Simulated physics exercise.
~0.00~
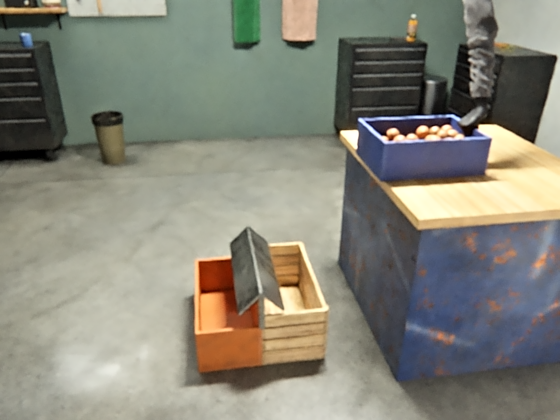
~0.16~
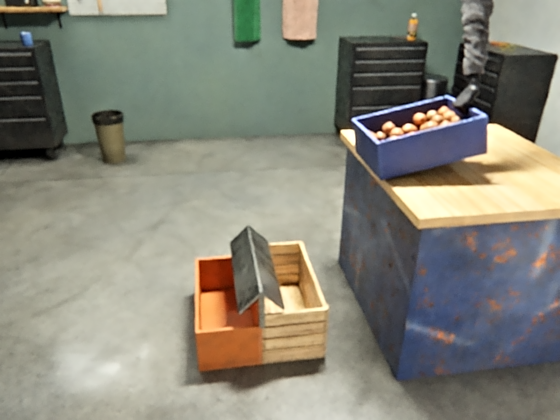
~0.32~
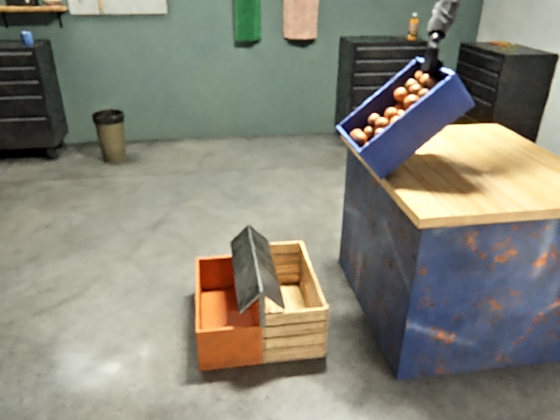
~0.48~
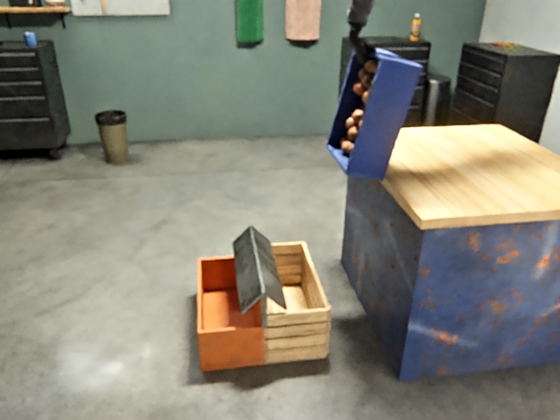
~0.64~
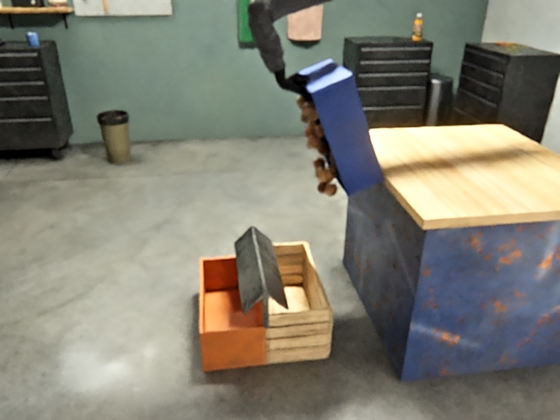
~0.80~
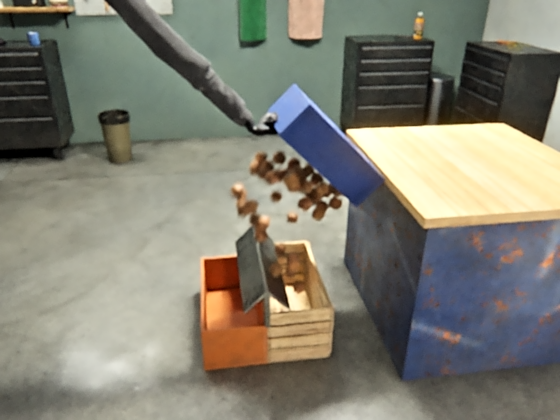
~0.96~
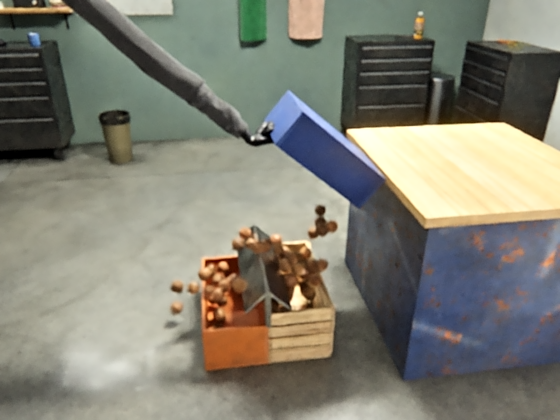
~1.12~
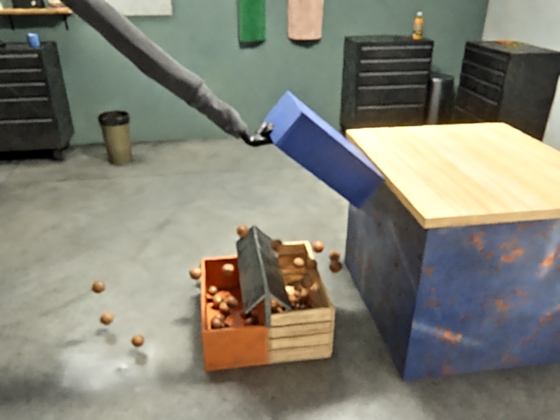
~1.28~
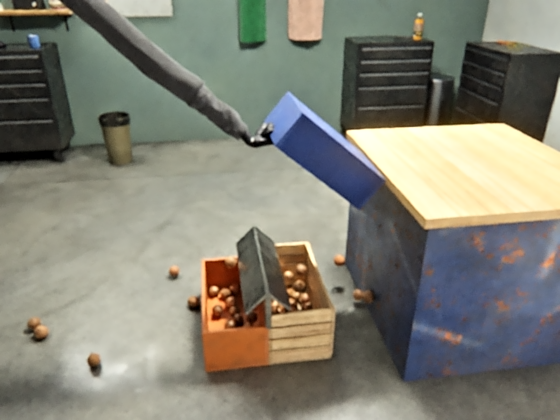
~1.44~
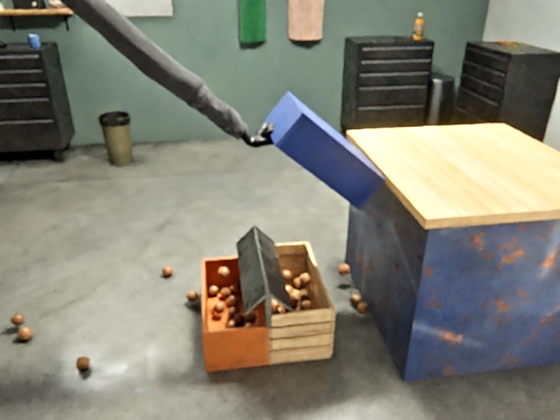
The clip opens on a blue crate of round, brownish onions resting on a wooden-topped bench, with a dark arm gripping its far end. Below, to the left, an empty orange box and pale wooden tote sit side by side under a dark, roof-shaped splitter. The arm lifts the crate's end and swings it over the bench edge until the onions spill out in a cluster. They strike the splitter and scatter to both sides, some bouncing onto the floor. The crate hangs tipped and still as onions settle in both containers, with a few strays lying left and right.
